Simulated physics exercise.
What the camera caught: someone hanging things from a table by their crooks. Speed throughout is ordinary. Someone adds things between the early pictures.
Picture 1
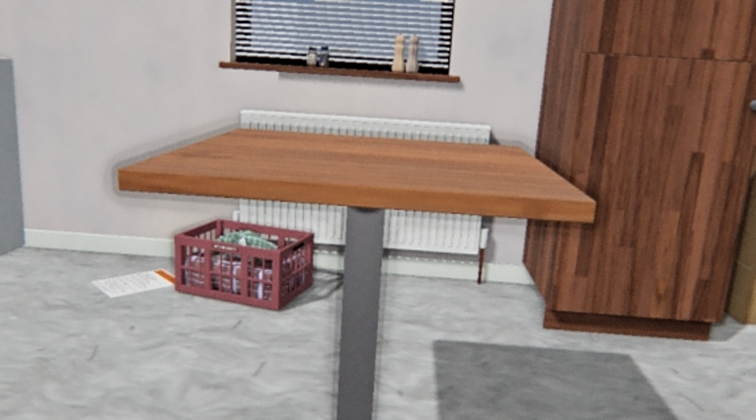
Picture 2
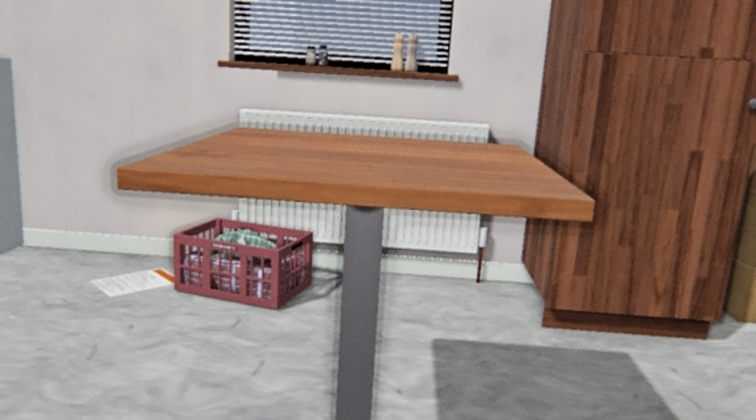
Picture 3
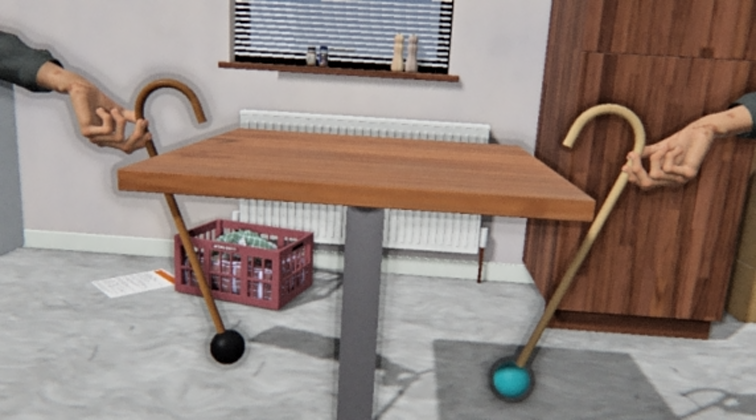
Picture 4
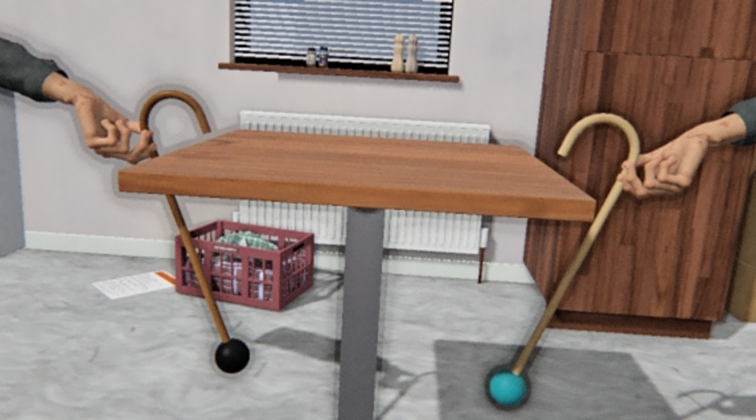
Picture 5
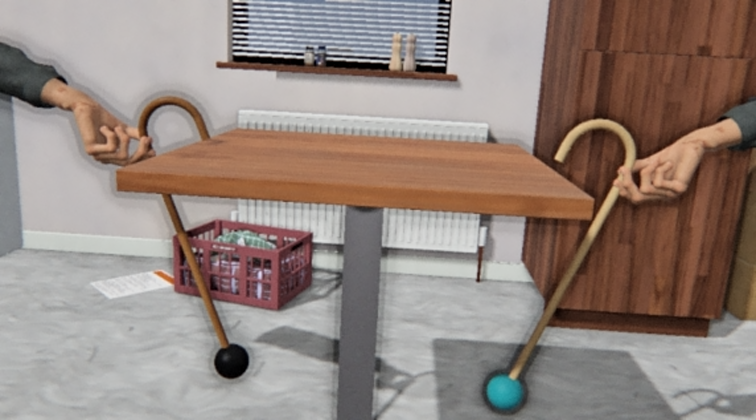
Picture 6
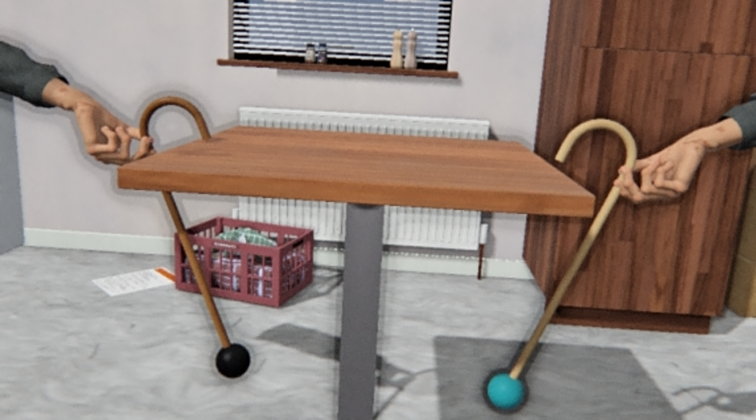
Two hands appeared at either side of a bare wooden table, holding a black-tipped cane on the left and a turquoise-tipped one on the right, then lowered them slightly, crooks near the table's edges.
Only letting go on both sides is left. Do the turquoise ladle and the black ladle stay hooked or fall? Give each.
The turquoise ladle falls free. The black ladle hangs on.
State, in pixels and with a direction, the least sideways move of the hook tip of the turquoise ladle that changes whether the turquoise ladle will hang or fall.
Close to 12 pixels leftward.
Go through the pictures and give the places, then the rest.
In the first frame, table (369, 163).
In the second frame, table (368, 162).
In the third frame, still on the way; turquoise ladle (553, 255); table (368, 163).
In the fourth frame, still on the way; black ladle (209, 235); table (369, 163).
In the fifth frame, still on the way; turquoise ladle (545, 269); table (367, 162).
In the sixth frame, in place, still held; turquoise ladle (546, 268); black ladle (209, 241); table (368, 159).
Then, 0.34 s past the last view, turquoise ladle in the air near (545, 403); black ladle at rest near (208, 242).
Then, 0.54 s past the last view, turquoise ladle in the air; black ladle at rest near (207, 242).
Finally, the turquoise ladle slips off; the black ladle hangs from the table, near (208, 242).
